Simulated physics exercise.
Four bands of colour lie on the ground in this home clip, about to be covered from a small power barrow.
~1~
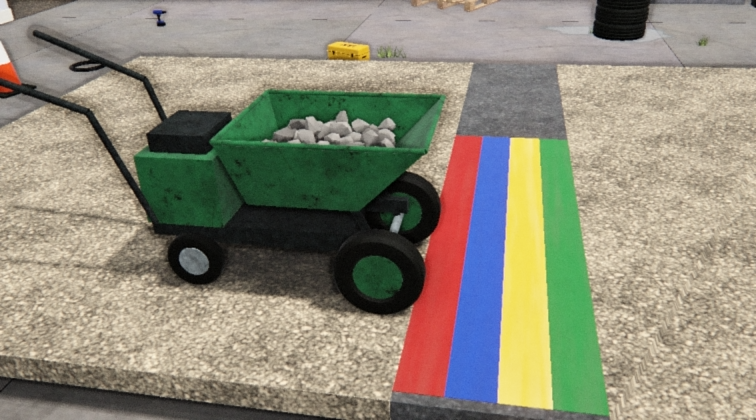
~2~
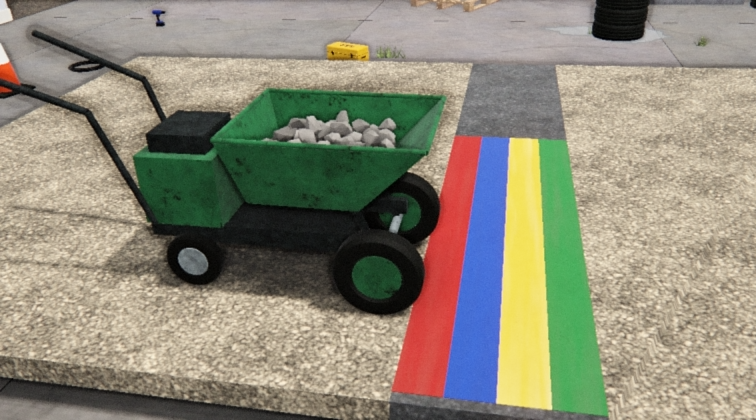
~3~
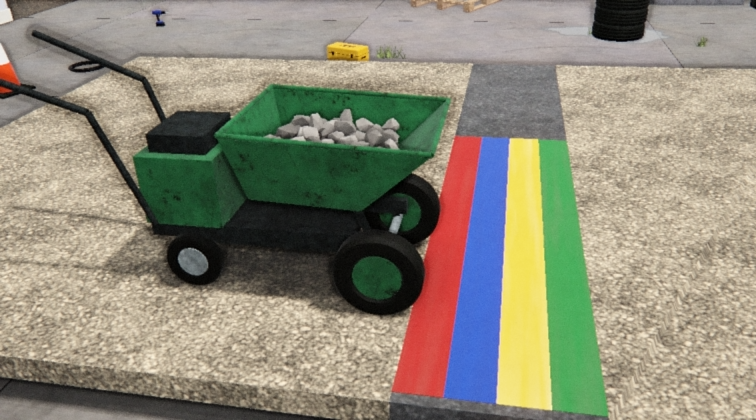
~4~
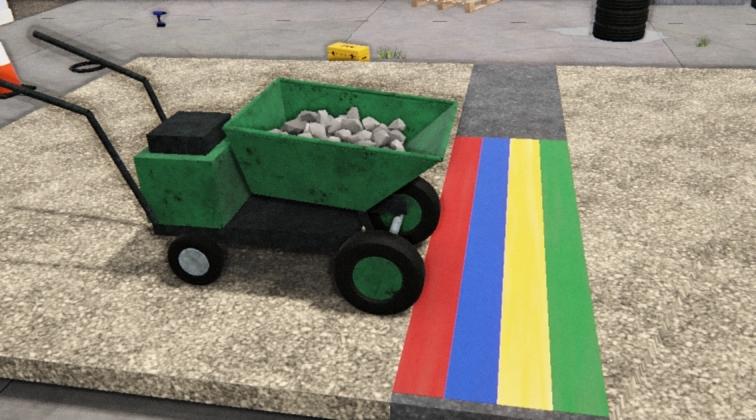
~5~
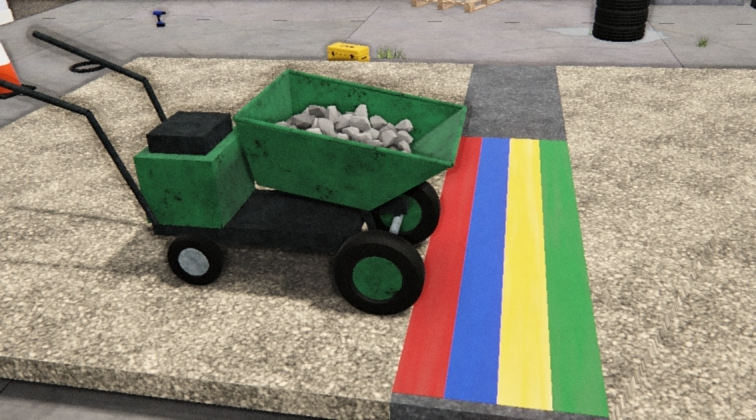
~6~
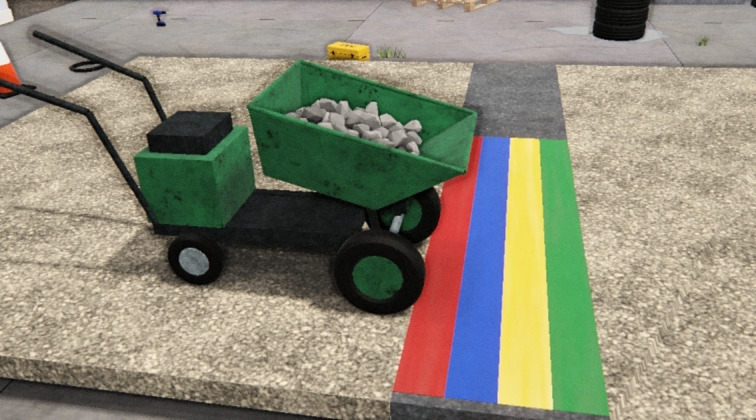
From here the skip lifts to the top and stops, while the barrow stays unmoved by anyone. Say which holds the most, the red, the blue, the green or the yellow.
I would say the green one.
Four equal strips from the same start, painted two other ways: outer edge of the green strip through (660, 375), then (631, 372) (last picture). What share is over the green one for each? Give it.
The first one comes out at 30 percent, while the second comes out at 30 percent.
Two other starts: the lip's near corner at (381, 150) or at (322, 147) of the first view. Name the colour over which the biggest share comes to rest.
The yellow one at the first place, then the blue one at the second.
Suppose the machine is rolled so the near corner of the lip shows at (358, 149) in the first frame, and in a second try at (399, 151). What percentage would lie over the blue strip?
I'd put it at around 30 percent the first time and 0 percent the second.
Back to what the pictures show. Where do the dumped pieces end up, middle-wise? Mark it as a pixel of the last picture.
At about (580, 284), give or take.
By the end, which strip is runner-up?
The next one is the yellow one.
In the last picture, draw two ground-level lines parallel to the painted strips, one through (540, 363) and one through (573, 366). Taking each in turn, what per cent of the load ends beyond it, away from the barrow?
Close to 70 per cent, then close to 50 per cent.
Just after the last frame, skip tipped steeply; every one in the skip.
A moment on, skip tipped right over; the larger part in the skip; about a tenth over the yellow strip; about a tenth over the green strip.
Further on, skip tipped right over; roughly a quarter in the skip; about a tenth over the yellow strip; roughly a third over the green strip; roughly a third off the paint.
When it is over, skip tipped right over; roughly a quarter in the skip; not one over the red strip; not one over the blue strip; roughly a quarter over the yellow strip; roughly a third over the green strip; roughly a third off the paint.
